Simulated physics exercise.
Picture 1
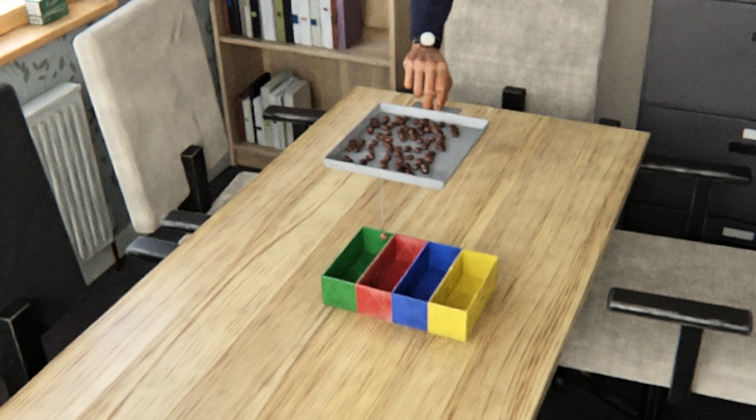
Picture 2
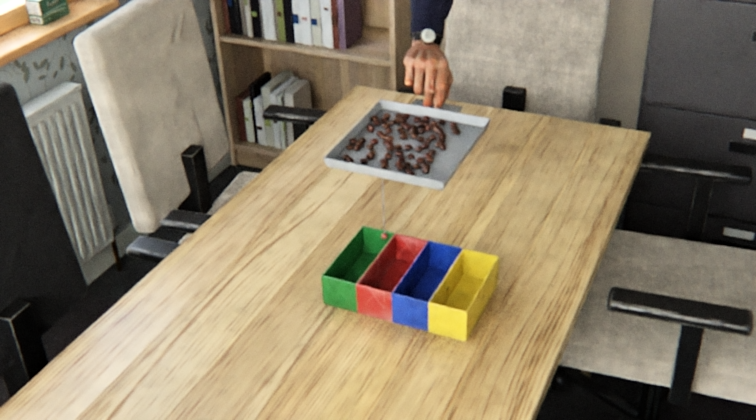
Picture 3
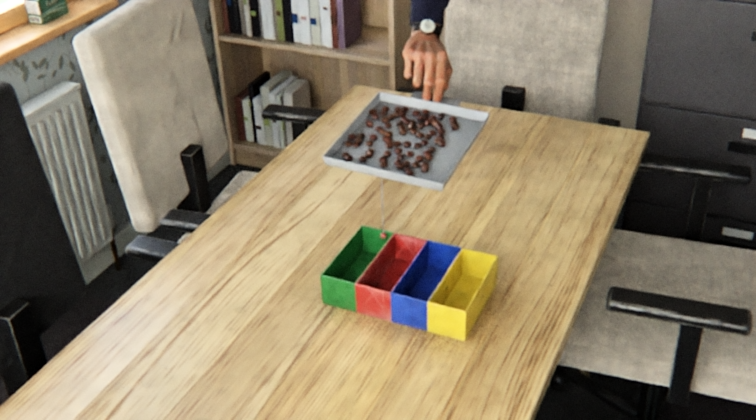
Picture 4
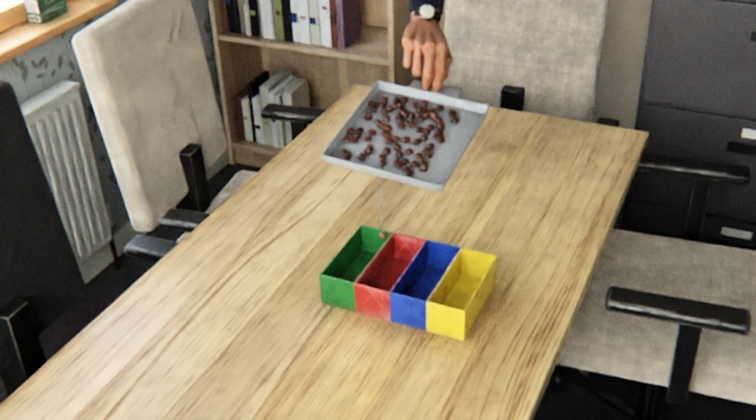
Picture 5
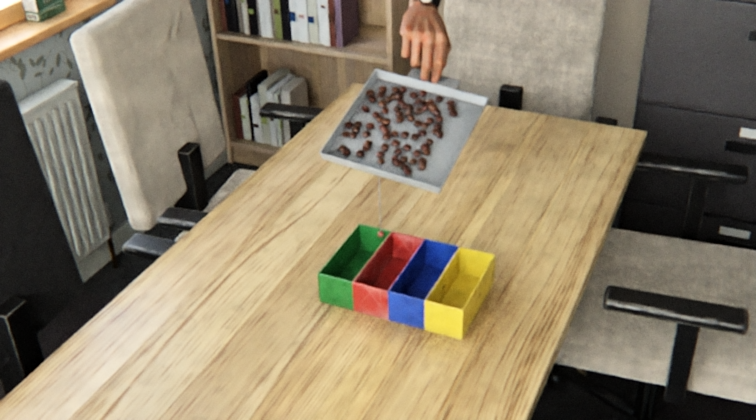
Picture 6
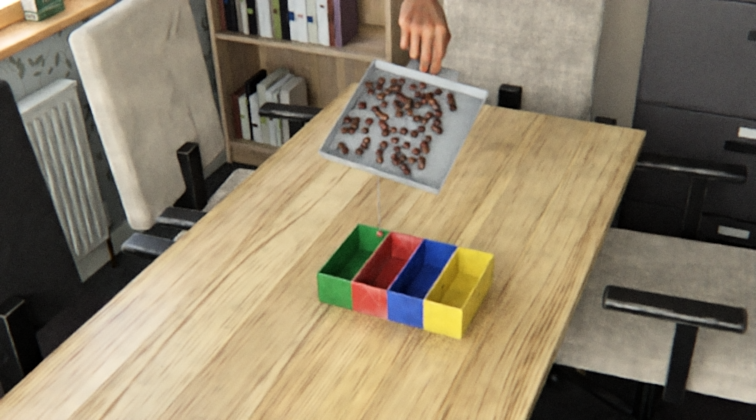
A hand at the far end of a wooden table holds a grey low-rimmed tray of small brown pieces, nearly level at first. The hand then raises the far side, and the tray slants gradually toward the green, red, blue and yellow compartments, its near right corner lowest, while the compartments stay put.
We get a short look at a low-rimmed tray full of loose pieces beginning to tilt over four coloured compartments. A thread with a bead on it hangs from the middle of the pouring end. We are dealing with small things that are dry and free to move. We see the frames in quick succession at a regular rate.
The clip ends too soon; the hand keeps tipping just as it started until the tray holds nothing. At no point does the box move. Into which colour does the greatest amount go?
The greatest amount goes into blue.
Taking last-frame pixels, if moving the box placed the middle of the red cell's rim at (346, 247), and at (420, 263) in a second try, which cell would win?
The first time it is that yellow cell, and the second time it is red.
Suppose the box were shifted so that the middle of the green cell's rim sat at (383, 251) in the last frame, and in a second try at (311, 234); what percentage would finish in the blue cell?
10 %, 10 %.
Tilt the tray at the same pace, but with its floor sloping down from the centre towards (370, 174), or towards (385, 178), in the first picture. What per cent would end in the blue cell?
Somewhere close to 0 % the first time, 10 % the second.
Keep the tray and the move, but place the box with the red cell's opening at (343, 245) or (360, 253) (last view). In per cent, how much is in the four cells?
Some 80 percent, followed by some 100 percent.
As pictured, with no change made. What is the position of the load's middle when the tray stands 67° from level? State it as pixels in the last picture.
Somewhere around pixel (411, 177) in the last picture.
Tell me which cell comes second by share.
Second place goes to the red cell.
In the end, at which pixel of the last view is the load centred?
The centre comes to rest close to (420, 286).
Soon, tray tipped steeply; nearly all on the tray; a small part falling or outside the box.
A while on, tray tipped past a quarter turn; a small part on the tray; about a third in the blue cell; about a quarter in the red cell; a stray few in the yellow cell; about a quarter falling or outside the box.
Towards the end, tray tipped past a quarter turn; about two thirds in the blue cell; about a third in the red cell; a stray few in the yellow cell; a stray few in the green cell.
Finally, tray tipped past a quarter turn; about two thirds in the blue cell; about a third in the red cell; a stray few in the yellow cell; a stray few in the green cell.
